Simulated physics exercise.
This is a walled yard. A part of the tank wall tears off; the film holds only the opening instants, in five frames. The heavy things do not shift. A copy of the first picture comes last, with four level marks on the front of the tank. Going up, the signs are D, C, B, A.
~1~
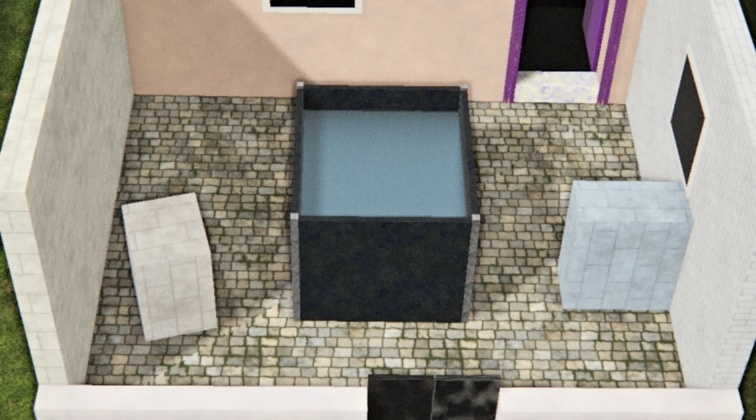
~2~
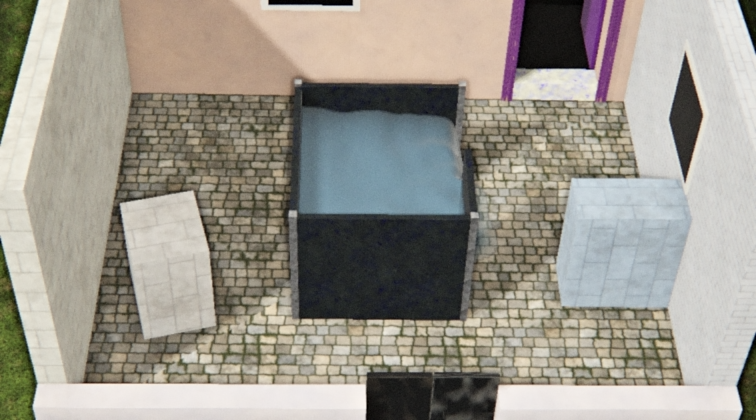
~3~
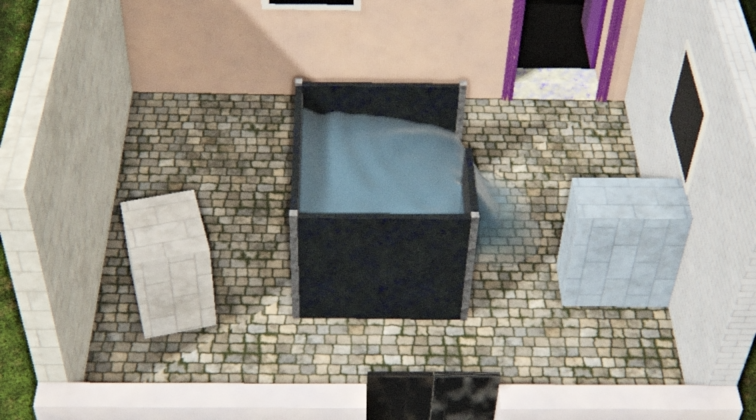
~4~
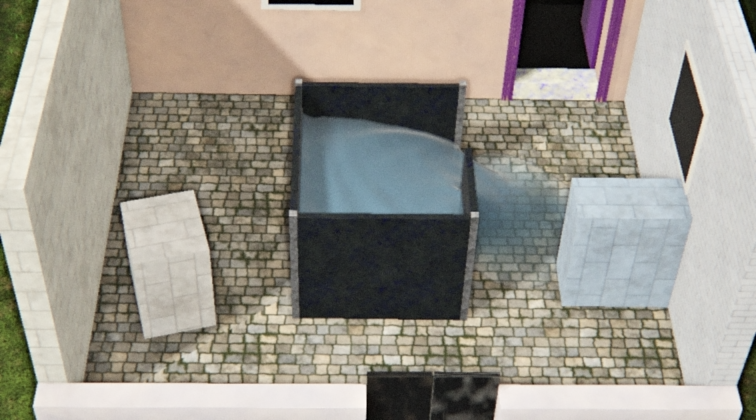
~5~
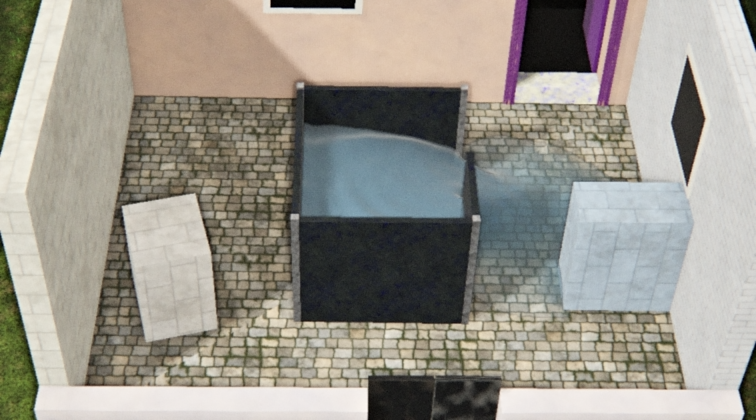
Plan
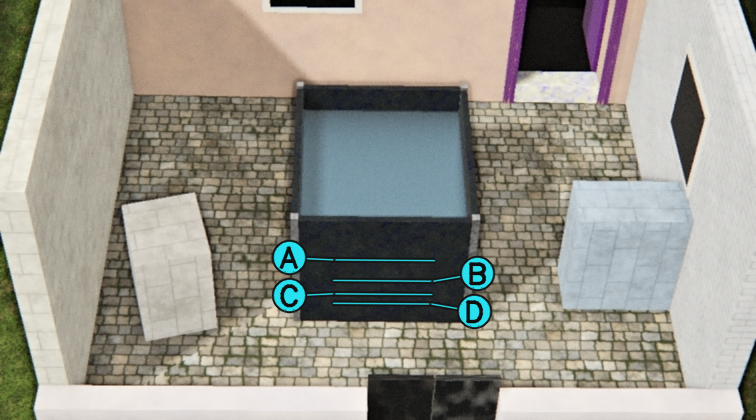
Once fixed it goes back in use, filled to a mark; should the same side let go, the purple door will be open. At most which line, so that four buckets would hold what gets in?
It is B.
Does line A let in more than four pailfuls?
Yes.
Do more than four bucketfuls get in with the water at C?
No, not at all.
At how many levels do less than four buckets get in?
Three of the four.
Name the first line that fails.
Here it is line A.
On the marked copy, A at (384, 260); B at (383, 280); C at (382, 294); D at (382, 303); from the bottom up D, C, B, A.
For line A, about 10 bucketfuls get in.
For line B, a bucket or two gets in.
For line C, nothing gets over.
For line D, nothing gets over.
